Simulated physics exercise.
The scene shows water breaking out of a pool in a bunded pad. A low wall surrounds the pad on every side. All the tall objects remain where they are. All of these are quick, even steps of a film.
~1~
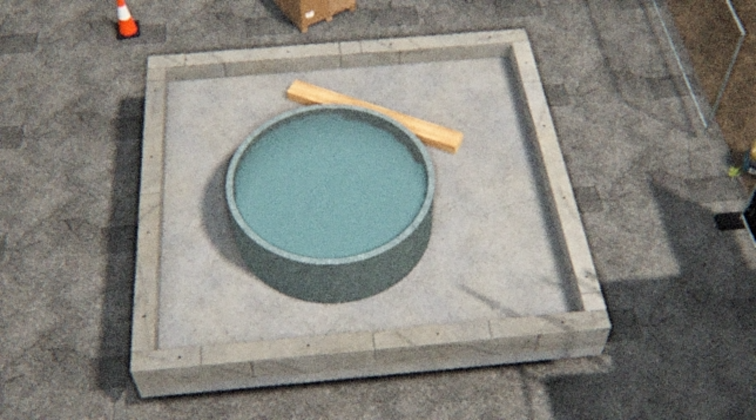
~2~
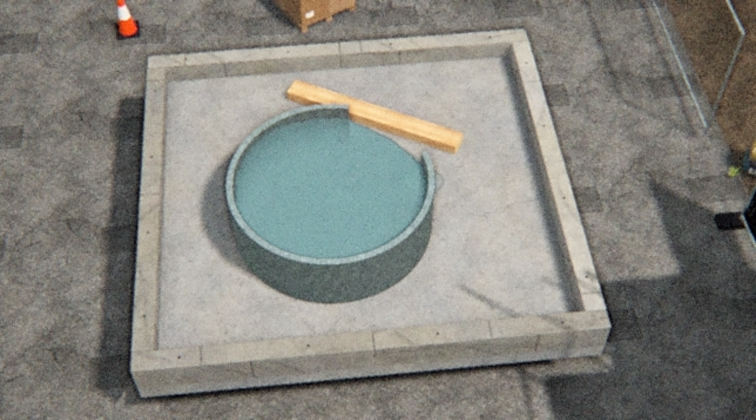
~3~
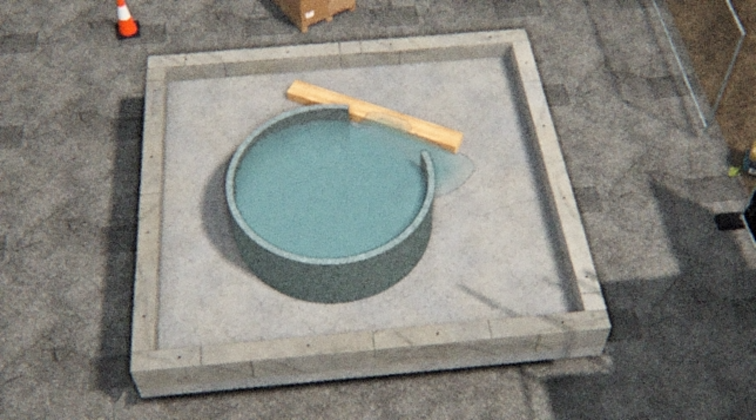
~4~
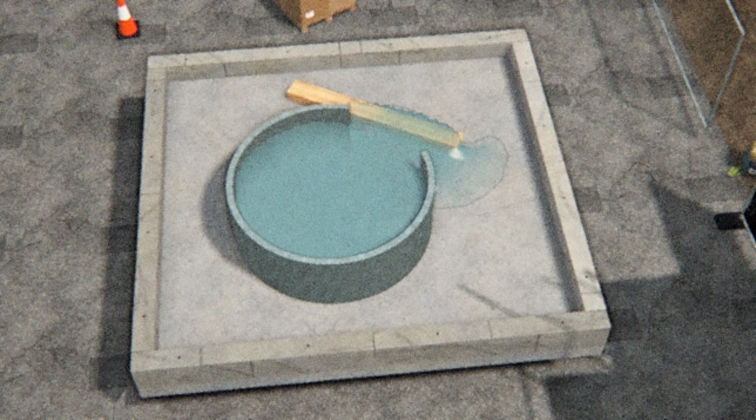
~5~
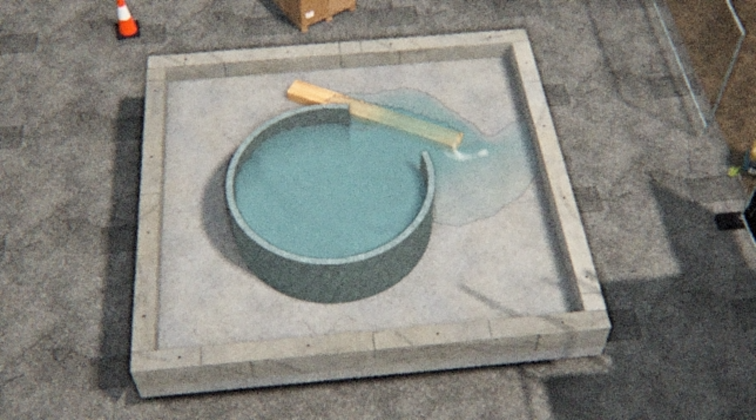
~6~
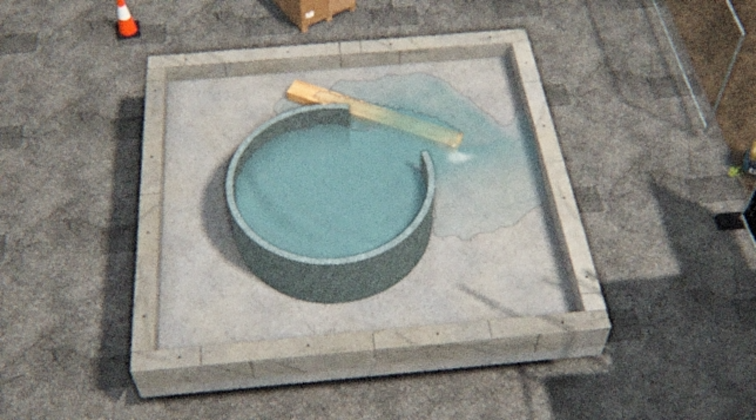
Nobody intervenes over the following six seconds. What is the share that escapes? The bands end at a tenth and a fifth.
Outflow stays beneath a tenth.
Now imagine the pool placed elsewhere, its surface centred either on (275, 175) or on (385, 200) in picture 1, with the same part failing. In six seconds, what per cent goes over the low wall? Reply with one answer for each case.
Log: 2 percent, 10 percent, in order.
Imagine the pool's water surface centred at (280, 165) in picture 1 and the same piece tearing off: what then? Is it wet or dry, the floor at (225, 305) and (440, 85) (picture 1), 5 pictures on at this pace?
Point 1: Unwetted. Point 2: Inundated.
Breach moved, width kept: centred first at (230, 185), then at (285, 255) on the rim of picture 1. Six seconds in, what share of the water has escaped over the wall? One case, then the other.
Roughly 14 per cent, then 22 per cent.
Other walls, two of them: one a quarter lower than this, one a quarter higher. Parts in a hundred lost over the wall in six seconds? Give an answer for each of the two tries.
I'd put the first at around 10 percent and the second at around 2 percent.
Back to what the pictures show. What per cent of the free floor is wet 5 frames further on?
I'd put it at roughly 45 per cent.
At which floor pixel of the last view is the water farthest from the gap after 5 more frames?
Roughly at (196, 81).
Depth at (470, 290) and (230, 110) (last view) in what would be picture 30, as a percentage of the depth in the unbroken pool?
I reckon it's around 10 and then 14 in a hundred.
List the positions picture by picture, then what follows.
The first frame shows still water in the pool at (331, 183).
In the second frame, water pours out on the pool's far side and has run to (437, 184).
In the third frame, water pours out on the pool's far side and has run to (467, 167).
In the fourth frame, the front is at (495, 143), out from the gap on the pool's far side.
In the fifth frame, water pours out on the pool's far side and has run to (529, 130).
In the sixth frame, water pours out on the pool's far side and has run to (524, 114).
A moment on, water covers 35 % of the floor; the low wall has let 0 % over.
Next, water covers 40 % of the floor; the low wall has let 0 % over.
Then, water covers 60 % of the floor; the low wall has let 3 % over.
Later, water covers 75 % of the floor; the low wall has let 4 % over.
In the end, water covers 80 % of the floor; the low wall has let 4 % over.
